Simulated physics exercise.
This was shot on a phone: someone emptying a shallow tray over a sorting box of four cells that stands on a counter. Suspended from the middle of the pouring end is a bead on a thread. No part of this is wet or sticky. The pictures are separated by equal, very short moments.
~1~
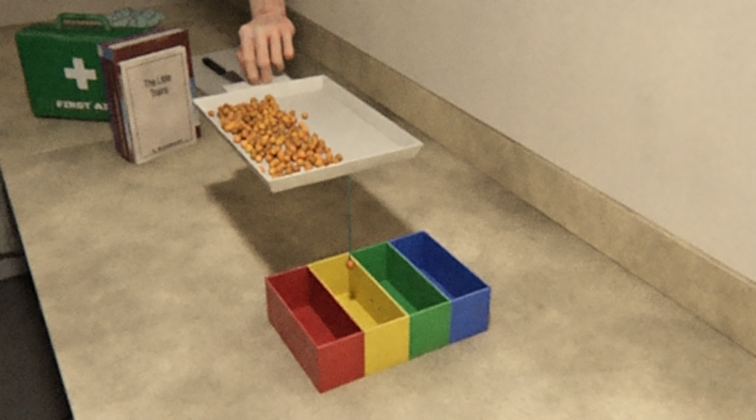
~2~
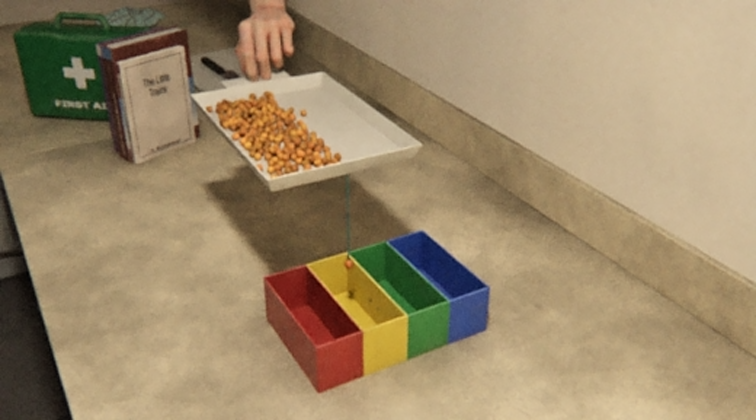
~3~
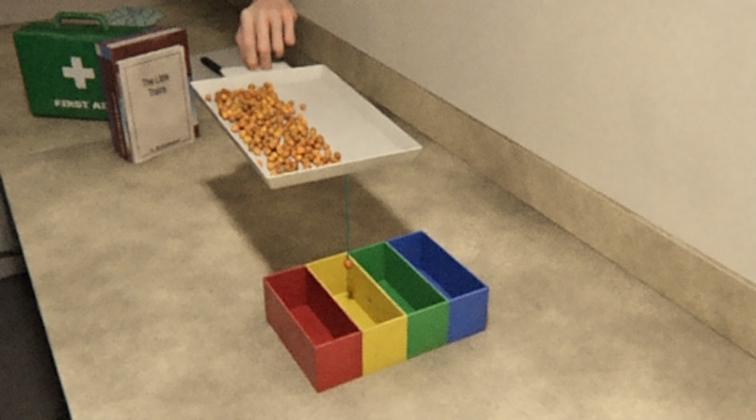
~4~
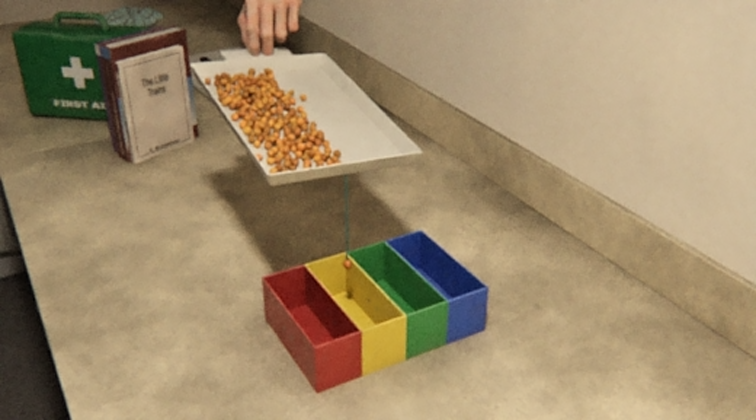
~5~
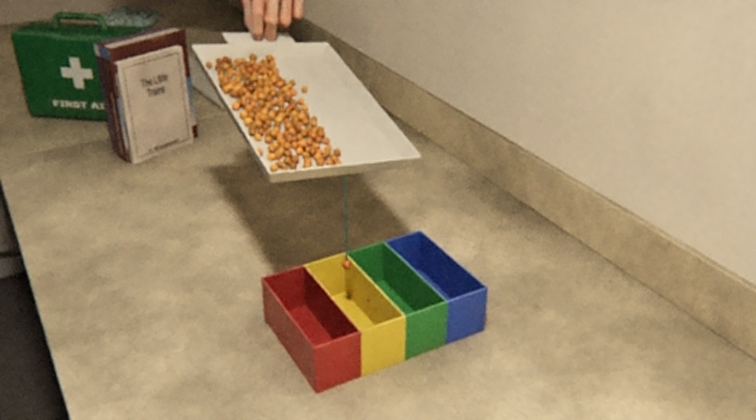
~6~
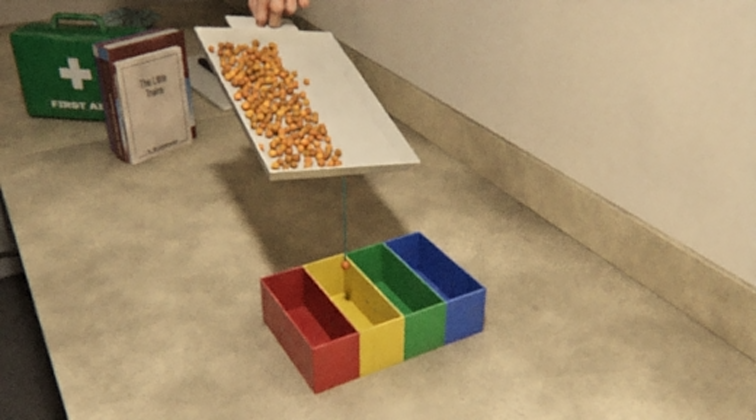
On a counter beside a first aid box and books, a hand holds a shallow white tray of roasted chickpeas above a sorting box with red, yellow, green and blue cells. The hand lifts the back of the tray, tilting it gradually more steeply, while the chickpeas stay heaped along its left side.
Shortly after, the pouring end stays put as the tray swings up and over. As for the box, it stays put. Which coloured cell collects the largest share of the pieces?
Blue.
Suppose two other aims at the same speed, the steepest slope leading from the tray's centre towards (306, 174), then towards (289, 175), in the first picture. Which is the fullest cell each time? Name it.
Case 1 goes to the red cell, case 2 to that red cell.
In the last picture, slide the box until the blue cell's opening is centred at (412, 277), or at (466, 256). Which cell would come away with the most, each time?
The blue cell, then the green cell.
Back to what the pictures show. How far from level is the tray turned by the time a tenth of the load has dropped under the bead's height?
Near 80 degrees.
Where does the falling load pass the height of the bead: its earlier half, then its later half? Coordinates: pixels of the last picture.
Initially about (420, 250); subsequently about (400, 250).
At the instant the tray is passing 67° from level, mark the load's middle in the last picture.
Its middle sits at about pixel (381, 155).
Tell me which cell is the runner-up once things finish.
The green cell.
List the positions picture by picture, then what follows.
Corners of the pouring end (272, 177) and (415, 143), level; middle of the load (269, 133), roasted chickpeas; bead on its thread (350, 264); red cell (342, 358); yellow cell (387, 342); green cell (429, 326); blue cell (470, 312), in the first frame.
Corners of the pouring end (271, 176) and (414, 143), level; middle of the load (268, 131), in the second frame.
Corners of the pouring end (271, 174) and (414, 146), tipped barely, lowest at the right corner; middle of the load (268, 124), in the third frame.
Corners of the pouring end (272, 171) and (414, 149), tipped a little, lowest at the right corner; middle of the load (268, 115), in the fourth frame.
Corners of the pouring end (273, 169) and (414, 154), tipped clearly, lowest at the right corner; middle of the load (269, 105), in the fifth frame.
Corners of the pouring end (274, 167) and (413, 158), tipped clearly, lowest at the right corner; middle of the load (271, 97); red cell (337, 359); yellow cell (382, 343); green cell (424, 327); blue cell (465, 313), in the sixth frame.
Just after the last frame, tray tipped steeply; almost all on the tray; about a tenth falling or outside the box.
A moment on, tray tipped past a quarter turn; about a tenth on the tray; roughly half in the blue cell; roughly a quarter in the green cell; just a few in the yellow cell; roughly a quarter falling or outside the box.
Further on, tray tipped past a quarter turn; roughly half in the blue cell; roughly a third in the green cell; just a few in the yellow cell; just a few in the red cell; just a few falling or outside the box.
When it is over, tray tipped past a quarter turn; roughly half in the blue cell; roughly a third in the green cell; just a few in the yellow cell; just a few in the red cell; just a few outside the box.
